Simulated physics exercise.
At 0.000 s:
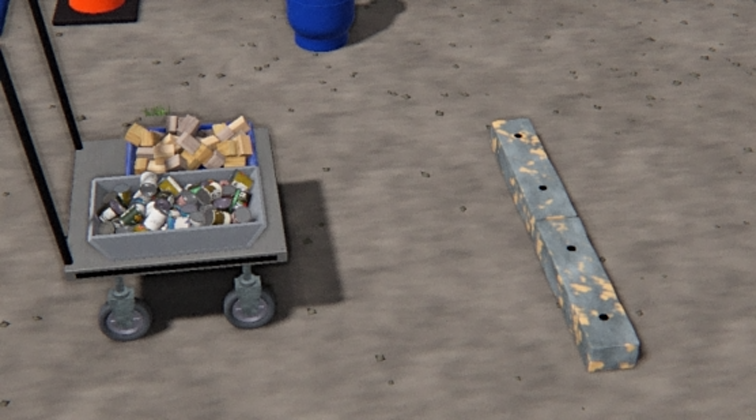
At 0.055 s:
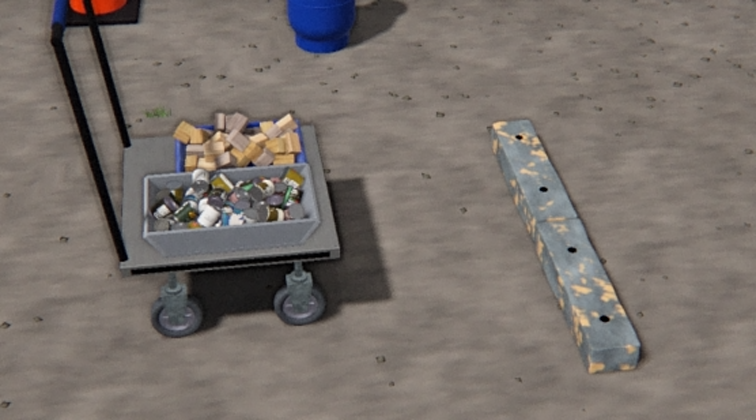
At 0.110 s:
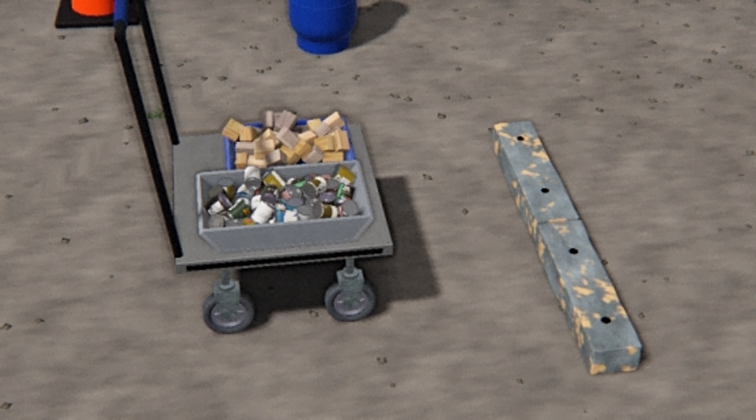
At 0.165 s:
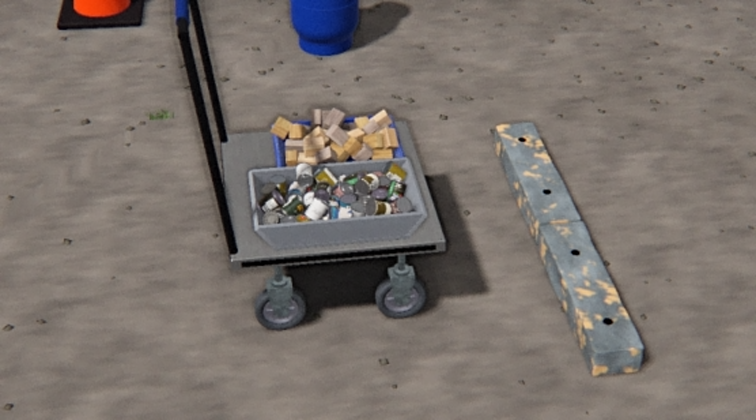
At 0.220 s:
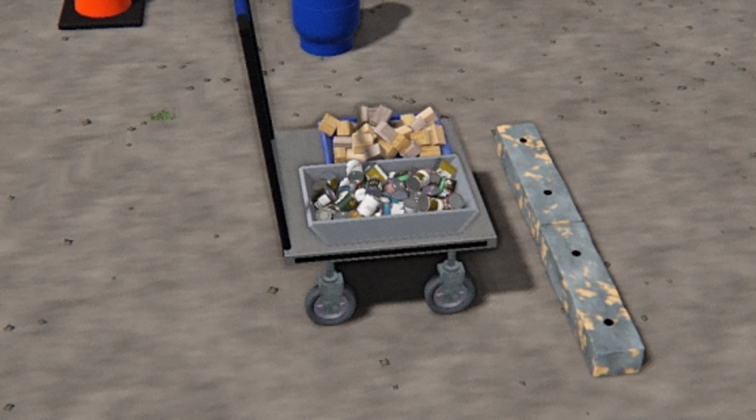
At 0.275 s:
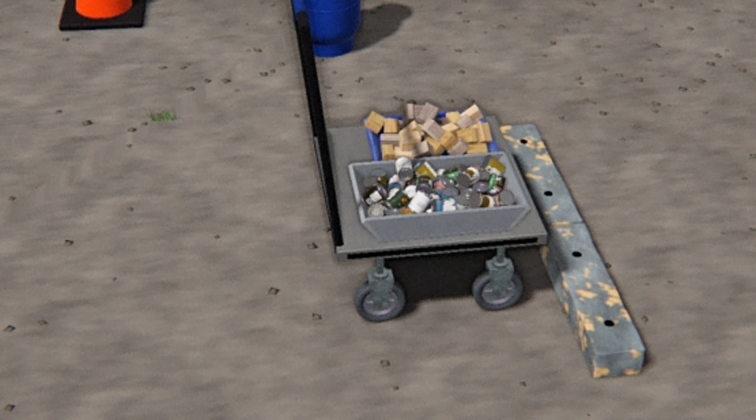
In the video, a grey trolley carrying a blue crate of wooden blocks and a grey crate of small tins rolls steadily from left to right across rough ground, closing the gap to a low, mottled step on the right.
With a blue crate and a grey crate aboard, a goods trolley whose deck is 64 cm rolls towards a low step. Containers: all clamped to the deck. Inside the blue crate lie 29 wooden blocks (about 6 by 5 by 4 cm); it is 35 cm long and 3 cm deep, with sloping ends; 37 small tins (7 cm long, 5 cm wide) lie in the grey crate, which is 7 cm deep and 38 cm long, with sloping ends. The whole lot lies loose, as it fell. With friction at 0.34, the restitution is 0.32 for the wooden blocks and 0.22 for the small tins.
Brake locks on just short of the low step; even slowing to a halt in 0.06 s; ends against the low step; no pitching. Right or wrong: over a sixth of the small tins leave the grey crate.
Right.
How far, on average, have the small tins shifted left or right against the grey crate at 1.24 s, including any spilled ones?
About 30 cm to the right.
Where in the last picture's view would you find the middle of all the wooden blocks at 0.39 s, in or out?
Their middle is at about (502, 124).
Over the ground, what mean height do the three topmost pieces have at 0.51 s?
56 cm.
After 0.29 s, it begins to slow.
After 0.39 s, blue crate 25 in, 4 out and grey crate 37 in, 0 out.
After 0.51 s, blue crate 13 in, 16 out and grey crate 28 in, 9 out.
After 0.74 s, blue crate 11 in, 18 out and grey crate 25 in, 12 out.
Final count (at 1.24 s), blue crate 11 in, 18 out and grey crate 25 in, 12 out. Asked share, 12 of 37, 32 per cent.
